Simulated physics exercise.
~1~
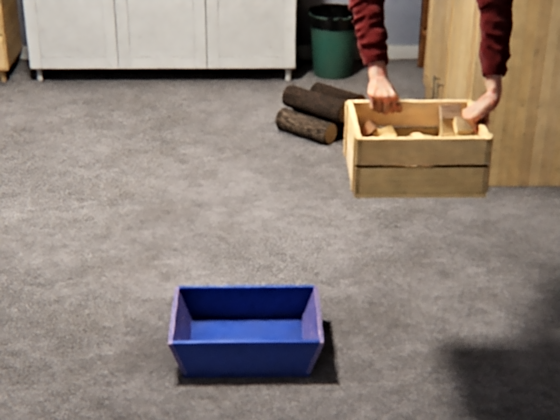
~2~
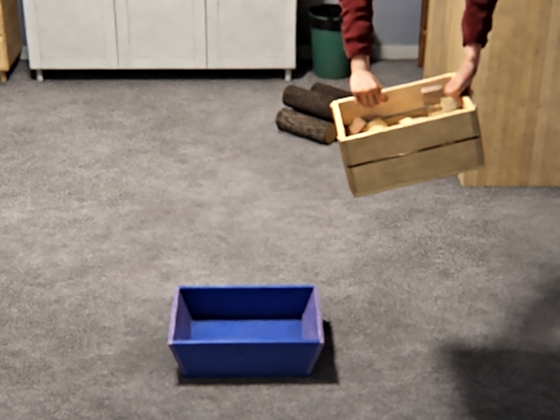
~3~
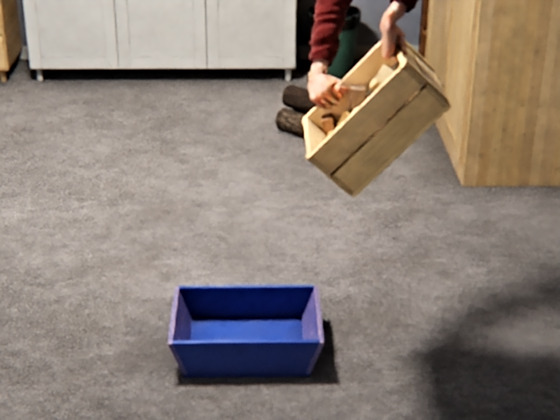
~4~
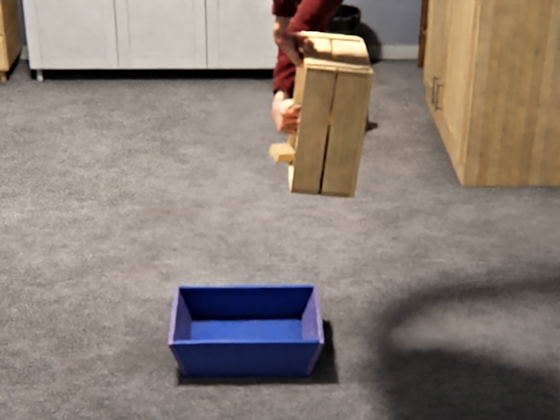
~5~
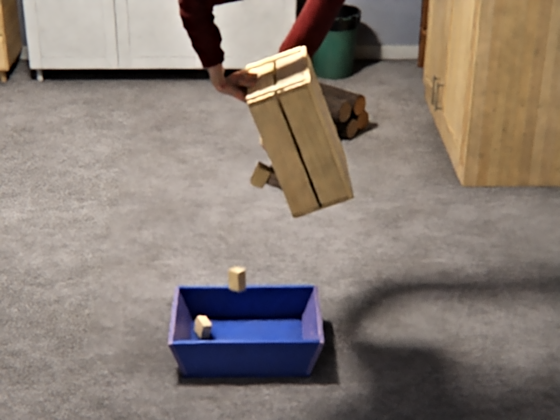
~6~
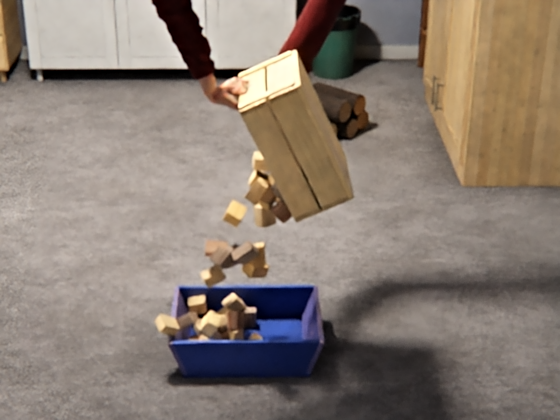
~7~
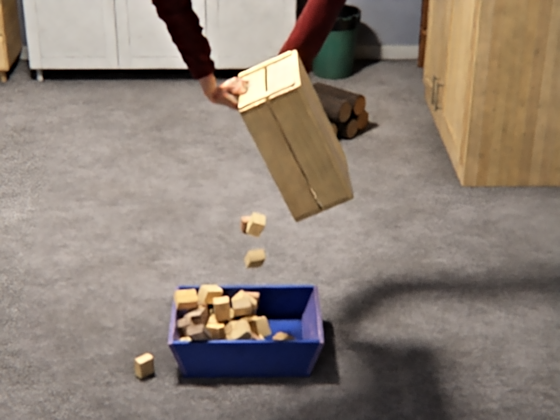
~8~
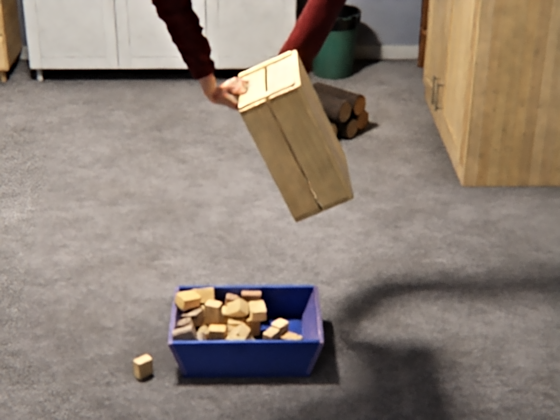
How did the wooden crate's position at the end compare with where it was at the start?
At the start the crate was over toward the right, near the wooden cabinet. By the end it was farther left, held tipped above the blue tub.
